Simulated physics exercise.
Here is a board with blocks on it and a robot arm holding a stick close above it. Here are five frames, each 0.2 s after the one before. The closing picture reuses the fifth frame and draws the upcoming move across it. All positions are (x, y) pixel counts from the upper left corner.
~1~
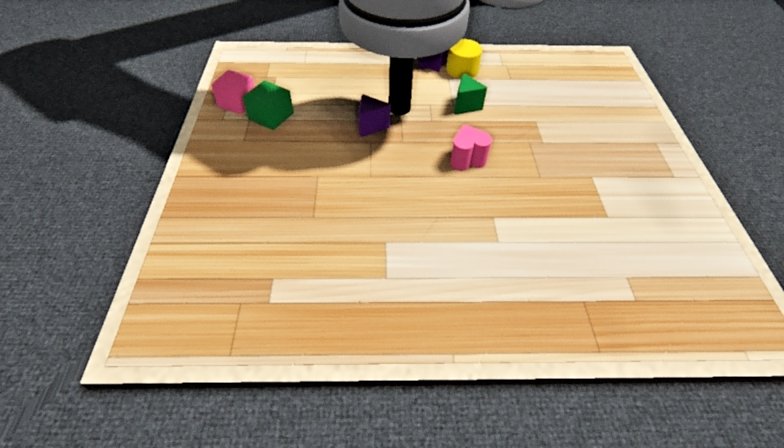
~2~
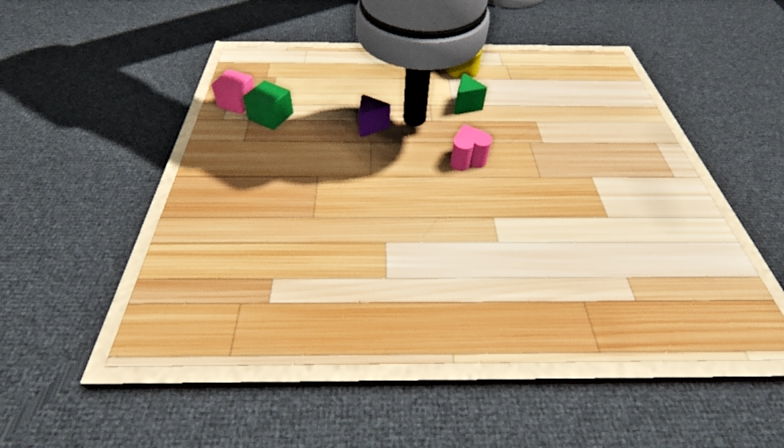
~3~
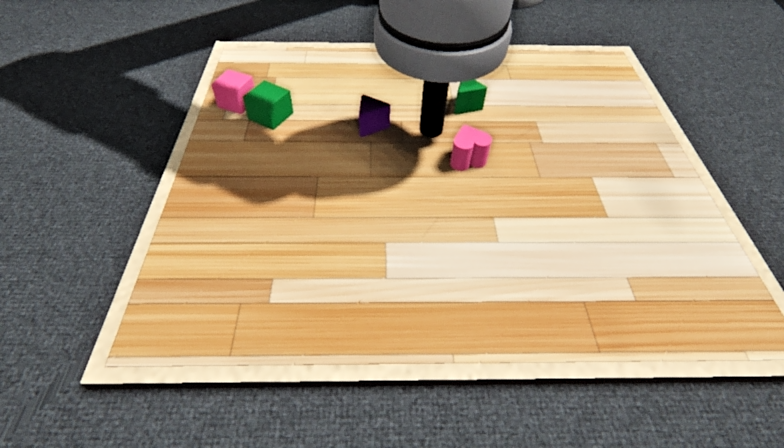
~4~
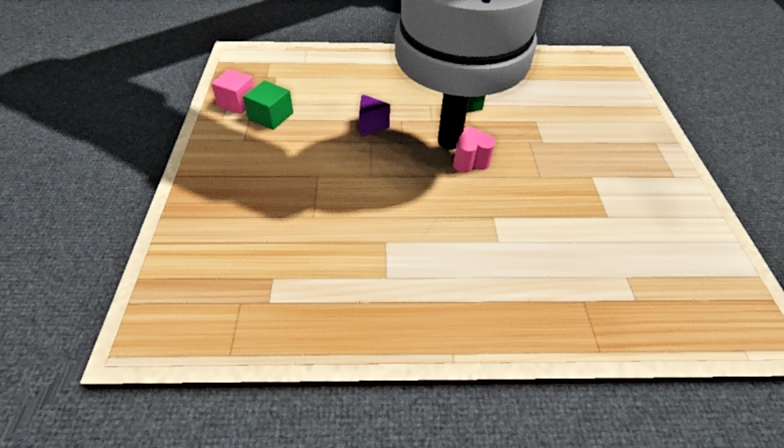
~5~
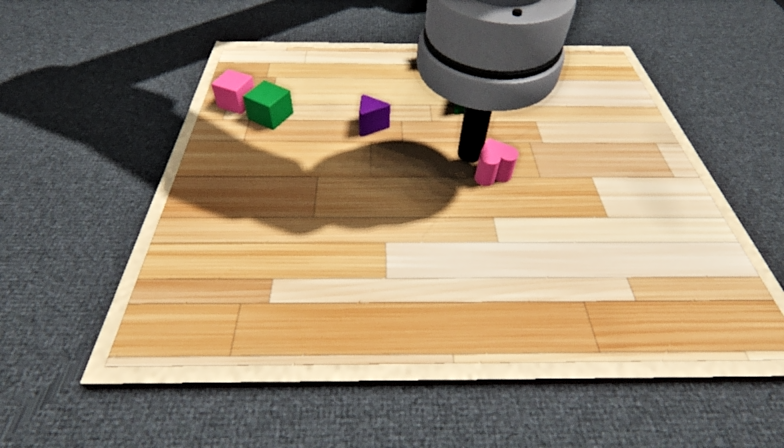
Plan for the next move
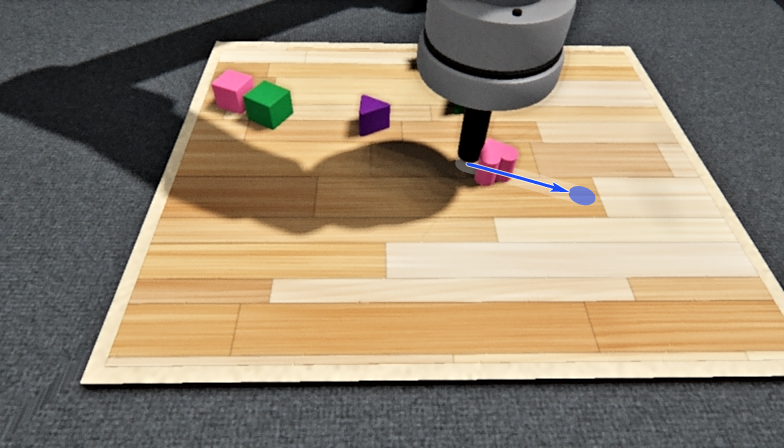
At the start, a robot arm holds a black stick over a wooden board, among pink, green, purple and yellow blocks near the far side. The stick moves right and toward the viewer, reaches the pink heart block and pushes it a short way in the same direction.
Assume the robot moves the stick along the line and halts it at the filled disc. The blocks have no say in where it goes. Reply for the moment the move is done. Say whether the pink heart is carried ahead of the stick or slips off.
Final position: To the side or behind.
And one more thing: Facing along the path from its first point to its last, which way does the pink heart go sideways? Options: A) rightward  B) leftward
Correct choice: A.
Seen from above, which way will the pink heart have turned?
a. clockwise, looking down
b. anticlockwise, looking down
It's a.
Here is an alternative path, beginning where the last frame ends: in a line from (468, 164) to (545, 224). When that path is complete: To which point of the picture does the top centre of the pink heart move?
Most likely (567, 183).
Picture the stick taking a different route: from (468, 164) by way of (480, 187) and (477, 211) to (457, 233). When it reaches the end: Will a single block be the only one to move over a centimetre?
It seems so.
The line goes from (468, 164) directly to (582, 196).
What follows on the original path. One third of the way, stick (507, 166); pink heart (533, 166), turned 30° clockwise.
Two thirds of the way, stick (546, 177); pink heart (562, 182), turned 60° clockwise.
At the end, stick (586, 188); pink heart (567, 187), turned 80° clockwise.
